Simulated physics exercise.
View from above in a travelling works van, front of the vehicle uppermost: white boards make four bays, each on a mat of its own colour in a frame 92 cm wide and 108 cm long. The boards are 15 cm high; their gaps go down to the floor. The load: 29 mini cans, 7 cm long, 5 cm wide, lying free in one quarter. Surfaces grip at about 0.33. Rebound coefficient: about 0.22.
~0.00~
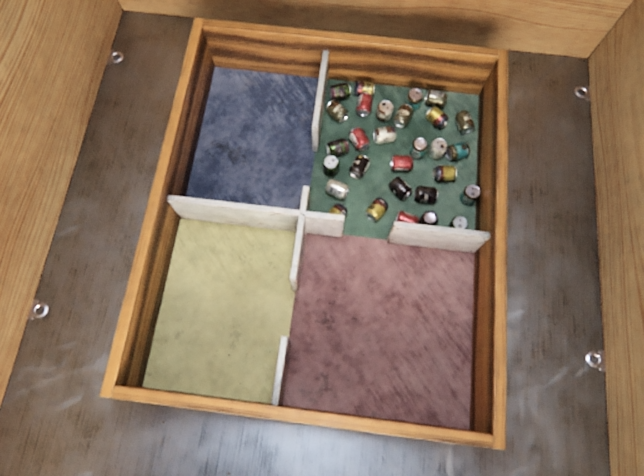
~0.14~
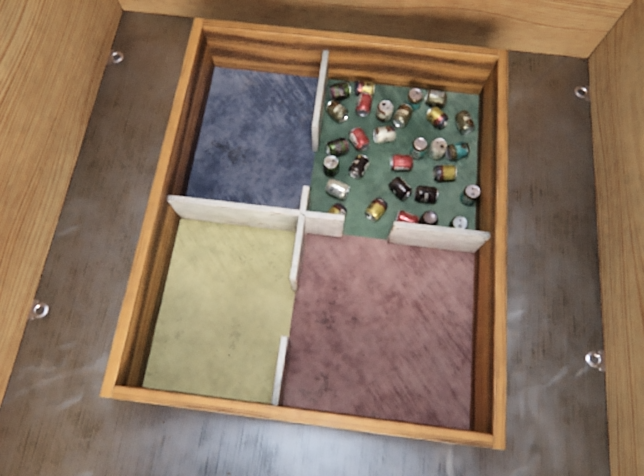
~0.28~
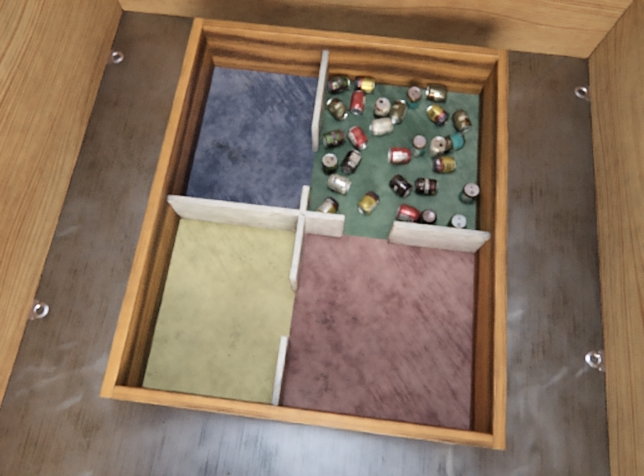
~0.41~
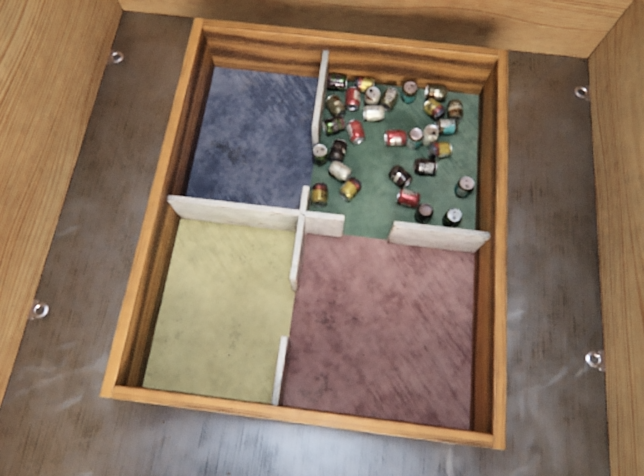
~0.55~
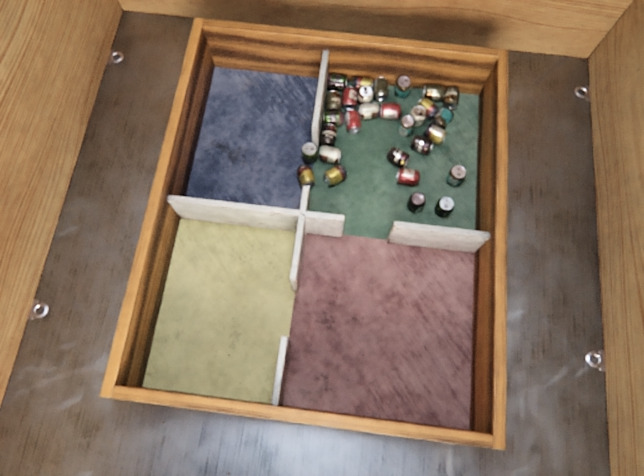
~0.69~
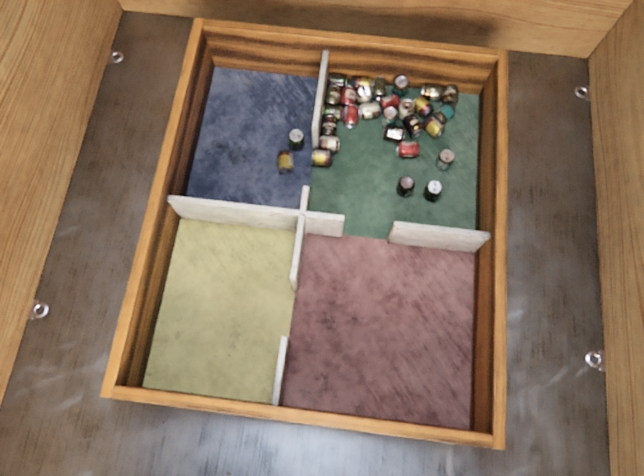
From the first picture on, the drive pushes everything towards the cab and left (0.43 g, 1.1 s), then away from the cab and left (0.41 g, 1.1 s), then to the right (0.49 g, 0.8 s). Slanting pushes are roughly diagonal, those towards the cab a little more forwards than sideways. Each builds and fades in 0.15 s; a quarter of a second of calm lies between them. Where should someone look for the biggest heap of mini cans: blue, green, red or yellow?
It is the green one.
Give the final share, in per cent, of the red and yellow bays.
Red 0, yellow 0 per cent.
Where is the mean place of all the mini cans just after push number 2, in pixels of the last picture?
Around (316, 150).
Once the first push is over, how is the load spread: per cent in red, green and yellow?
Red 0, green 90, yellow 0 per cent.
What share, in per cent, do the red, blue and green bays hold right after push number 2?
By then: Red 0, blue 30, green 70 per cent.
After push 1 (1.34 s), 3 in the blue bay and 26 in the green bay.
After push 2 (2.69 s), 8 in the blue bay and 21 in the green bay.
After push 3 (3.74 s), 1 in the red bay, 6 in the blue bay and 22 in the green bay.
Outcome (at 5.10 s), 1 in the red bay, 6 in the blue bay and 22 in the green bay.
